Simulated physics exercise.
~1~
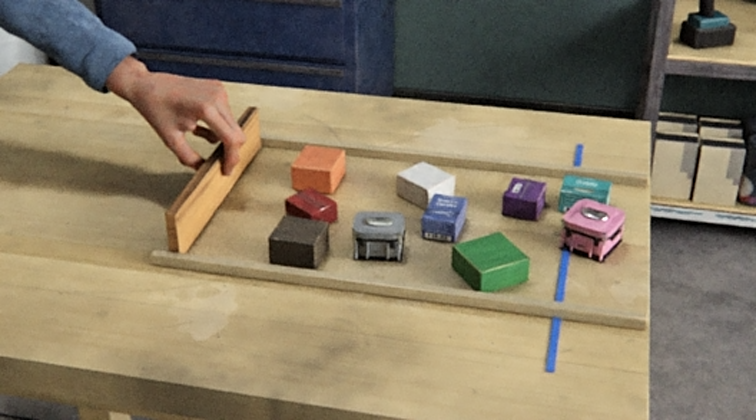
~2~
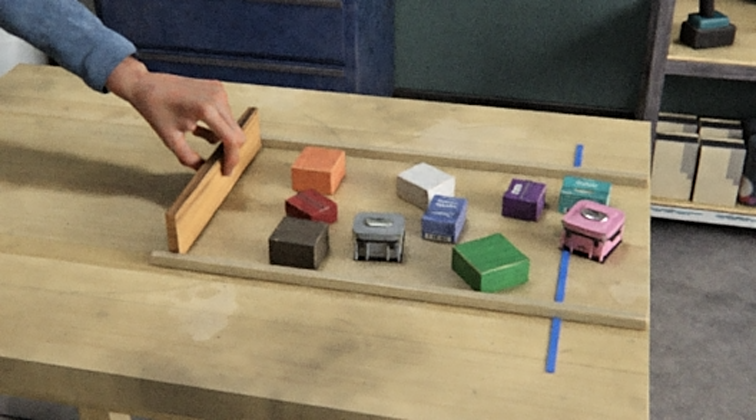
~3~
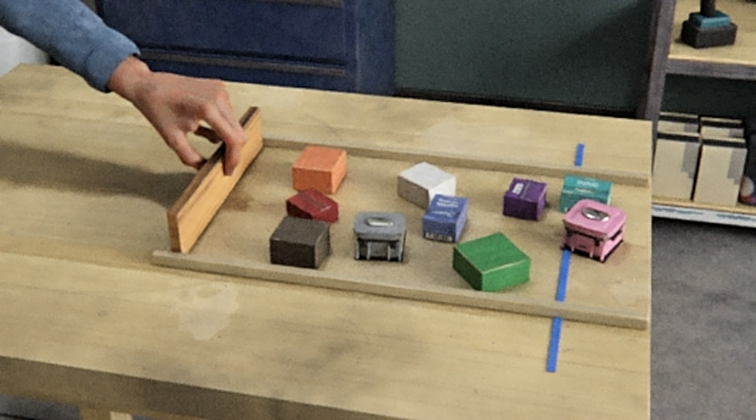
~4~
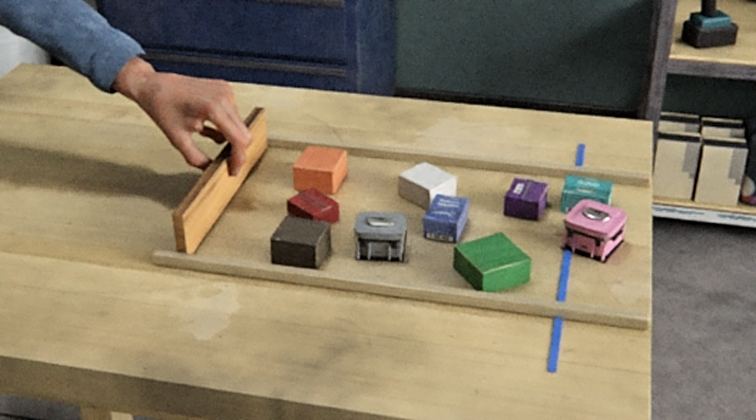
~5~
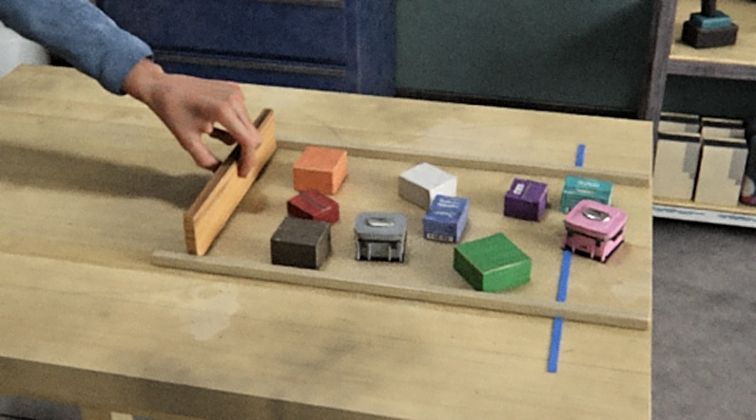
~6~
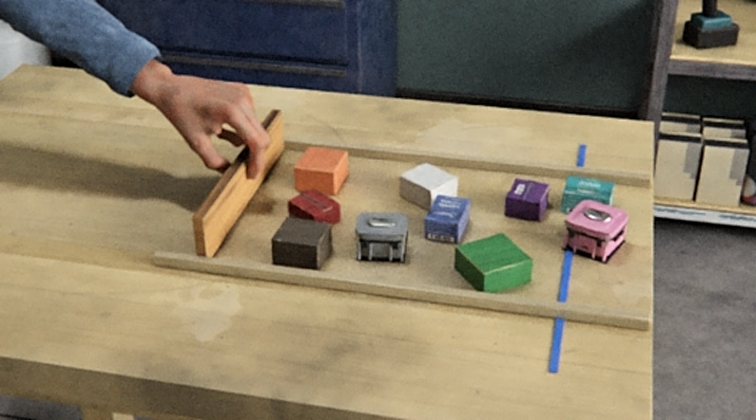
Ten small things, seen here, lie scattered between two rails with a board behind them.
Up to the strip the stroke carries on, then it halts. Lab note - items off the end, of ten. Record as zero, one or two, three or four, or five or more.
From what happens, the ones that come off the end make three or four in total.
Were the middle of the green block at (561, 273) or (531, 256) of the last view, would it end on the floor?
Spot by spot, it stays put and then it drops away.
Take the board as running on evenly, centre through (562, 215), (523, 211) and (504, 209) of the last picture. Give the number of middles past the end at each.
Over the end: 3, 1, 1.
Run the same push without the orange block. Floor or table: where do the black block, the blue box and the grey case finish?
The black block remains - the blue box remains - the grey case remains.
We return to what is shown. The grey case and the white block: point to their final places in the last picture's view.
Around (632, 254), then around (644, 204).
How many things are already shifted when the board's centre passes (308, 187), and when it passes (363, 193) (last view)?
At first I count 3, and then 5.
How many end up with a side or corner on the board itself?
It ends up touching 3.
Soon after, none off yet; pink case at rest near (596, 230); turquoise box at rest near (588, 198); purple box at rest near (527, 200).
Then, none off yet; pink case at rest near (596, 230); turquoise box moved about its own width near (625, 201); purple box moved about its own width near (582, 205).
At rest, the number that fall off is three or four; fallen, purple box, turquoise box and pink case.
